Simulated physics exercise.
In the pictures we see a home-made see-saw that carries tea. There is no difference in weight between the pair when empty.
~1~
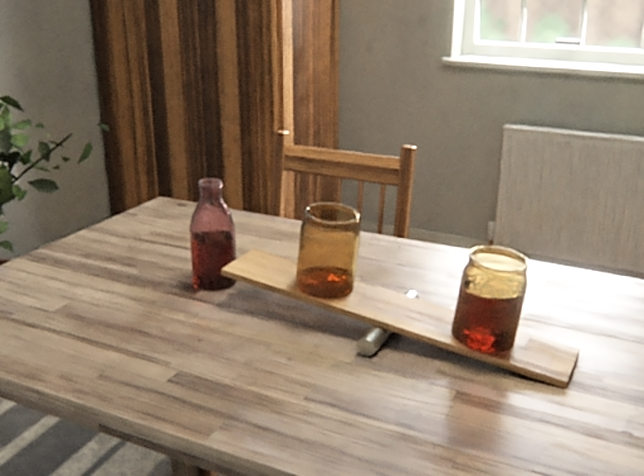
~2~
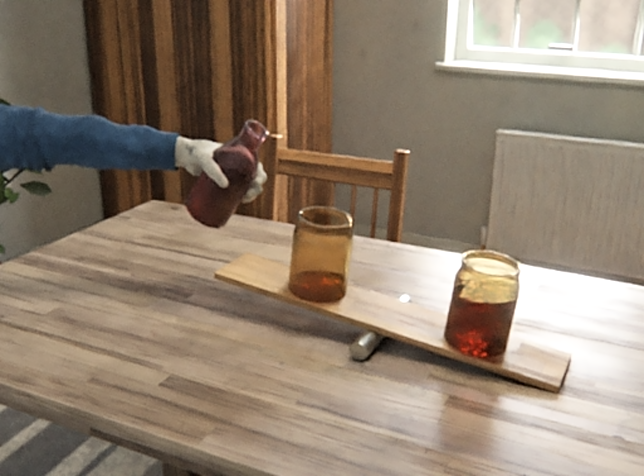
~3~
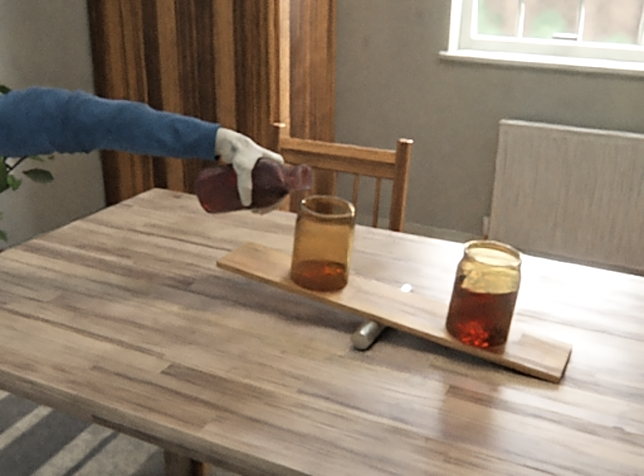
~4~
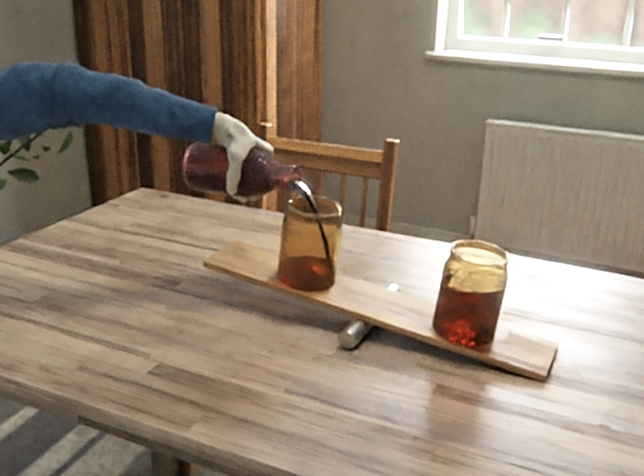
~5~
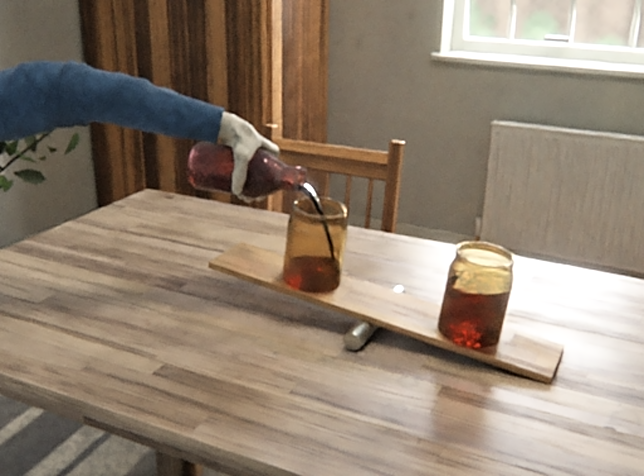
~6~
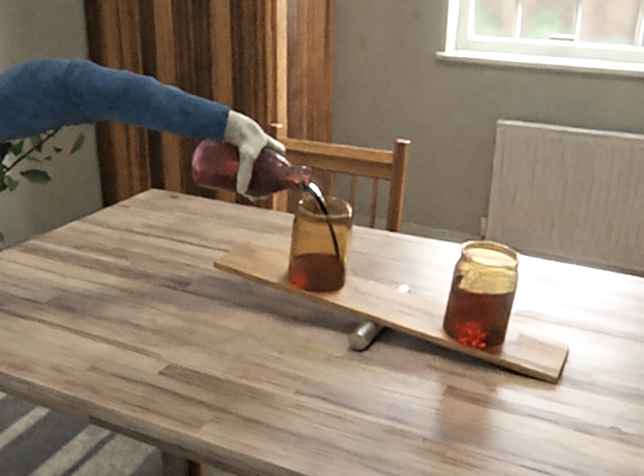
A white-gloved hand in a blue sleeve reaches in from the left, lifts the reddish glass bottle, tilts it over the left amber jar and pours a dark stream into it, the level rising slightly. The wooden plank stays tilted on its round bar, right jar lower and fuller, as the camera shifts slightly. Seen from above, the wood-topped table stands before a chair, striped wooden panel, radiator and window.
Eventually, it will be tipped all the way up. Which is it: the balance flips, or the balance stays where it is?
It fails to budge.
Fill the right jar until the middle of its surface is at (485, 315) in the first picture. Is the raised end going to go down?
I'd say it seesaws across, honestly.
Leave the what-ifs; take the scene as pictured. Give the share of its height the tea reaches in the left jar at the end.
55 percent or so.
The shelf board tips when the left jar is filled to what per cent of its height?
Roughly 85 per cent.
Soon after, the left jar is about a third full; the shelf board leans as before.
Later, the left jar is about half full; the shelf board leans as before.
In the end, the left jar is about half full; the shelf board leans as before.
